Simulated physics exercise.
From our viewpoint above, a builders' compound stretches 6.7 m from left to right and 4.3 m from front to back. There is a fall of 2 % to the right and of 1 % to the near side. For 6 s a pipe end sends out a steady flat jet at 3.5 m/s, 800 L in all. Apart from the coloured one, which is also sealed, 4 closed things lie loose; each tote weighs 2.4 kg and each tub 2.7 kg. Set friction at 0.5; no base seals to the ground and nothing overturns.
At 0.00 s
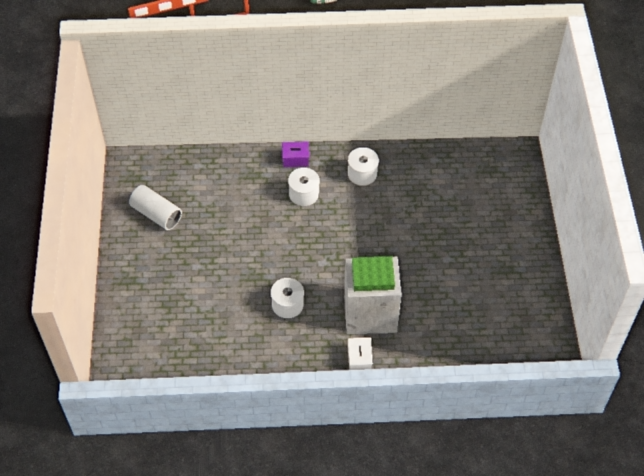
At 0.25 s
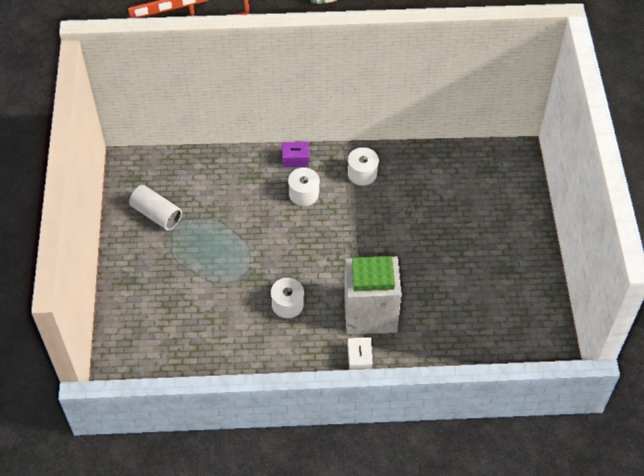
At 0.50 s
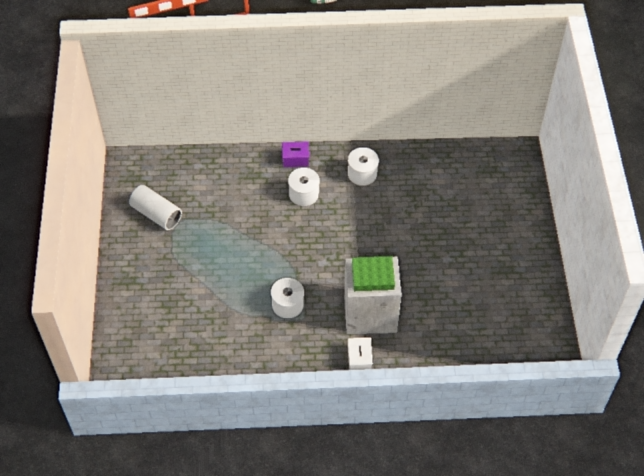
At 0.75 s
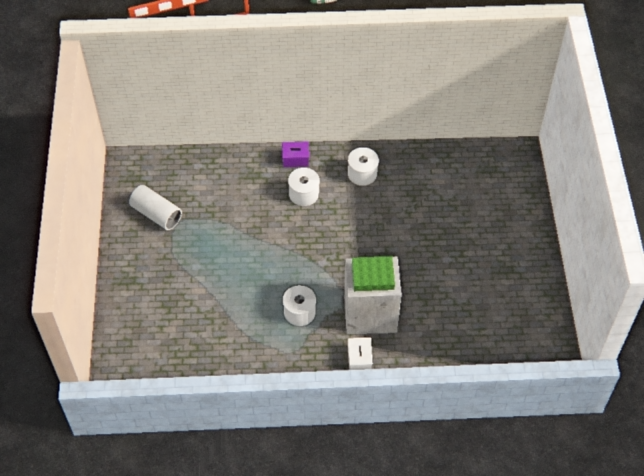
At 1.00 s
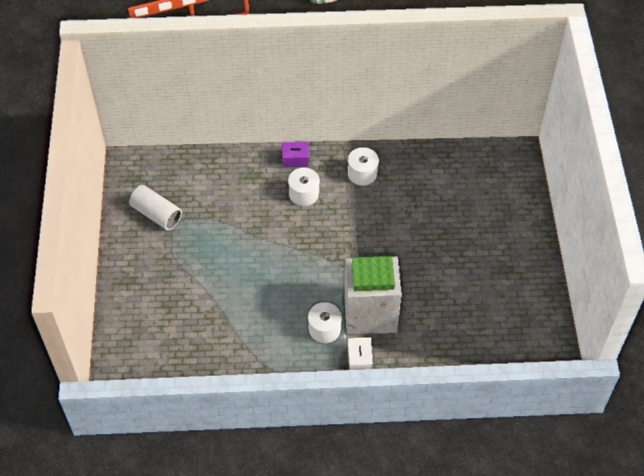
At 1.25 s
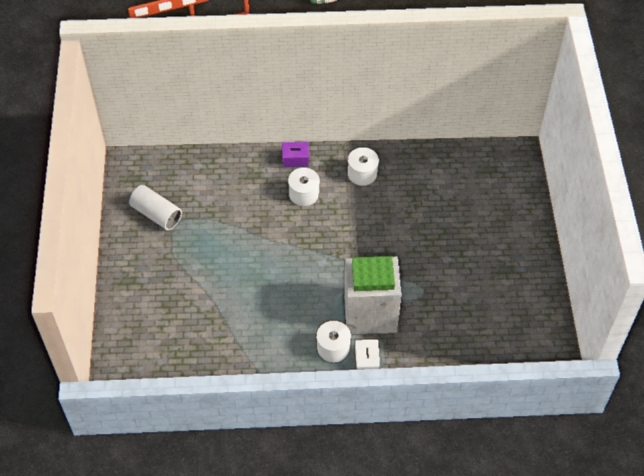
In this clip, water spreads from a pipe end across the paved floor of a walled compound, pushing a white cylinder toward the near right beside a block, then nudging a small white box, while the purple box stays still.
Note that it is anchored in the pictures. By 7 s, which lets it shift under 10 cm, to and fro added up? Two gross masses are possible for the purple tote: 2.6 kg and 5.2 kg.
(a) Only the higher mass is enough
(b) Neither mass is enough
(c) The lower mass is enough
The lower mass is enough (c).
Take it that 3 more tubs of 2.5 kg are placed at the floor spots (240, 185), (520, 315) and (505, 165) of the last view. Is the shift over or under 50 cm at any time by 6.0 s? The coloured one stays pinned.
In order: Smaller, greater and smaller.
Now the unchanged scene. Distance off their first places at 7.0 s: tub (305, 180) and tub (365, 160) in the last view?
That comes to 0 cm for the first and 0 cm for the second.
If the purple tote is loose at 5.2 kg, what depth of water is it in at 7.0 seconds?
About 0 cm.
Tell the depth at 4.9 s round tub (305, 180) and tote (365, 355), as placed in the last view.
Roughly 0 and 11 cm.
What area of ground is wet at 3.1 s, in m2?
Roughly 11.5 m2 of it is wet.
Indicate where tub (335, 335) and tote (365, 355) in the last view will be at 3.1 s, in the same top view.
They should sit about (461, 304) and (552, 322) in the last view.
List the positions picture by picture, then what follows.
The first frame shows the purple tote at (295, 150), on the bottom; water covers 0.0 m2; 0 of 5 have shifted.
The second frame shows the purple tote at (295, 150) rests on the ground; 0.9 m2 under water; 0 of 5 have shifted.
The third frame shows the purple tote at (295, 150) rests on the ground; 1.7 m2 under water; 0 of 5 have shifted.
The fourth frame shows the purple tote at (295, 150) rests on the ground; water covers 2.9 m2; 1 of 5 have shifted.
The fifth frame shows the purple tote at (295, 150) rests on the ground; 4.0 m2 under water; 1 of 5 have shifted.
The sixth frame shows the purple tote at (295, 150) rests on the ground; water covers 4.8 m2; 2 of 5 have shifted.
After 1.8 s the purple tote would be 0 cm from its start with 2.6 kg and 0 cm from its start with 5.2 kg; 0 cm of water round it then.
After 3.1 s the purple tote would be 0 cm from its start with 2.6 kg and 0 cm from its start with 5.2 kg; 0 cm of water round it then.
After 4.9 s the purple tote would be 0 cm from its start with 2.6 kg and 0 cm from its start with 5.2 kg; 0 cm of water round it then.
After 7.0 s the purple tote would be 0 cm from its start with 2.6 kg and 0 cm from its start with 5.2 kg; 0 cm of water round it then.
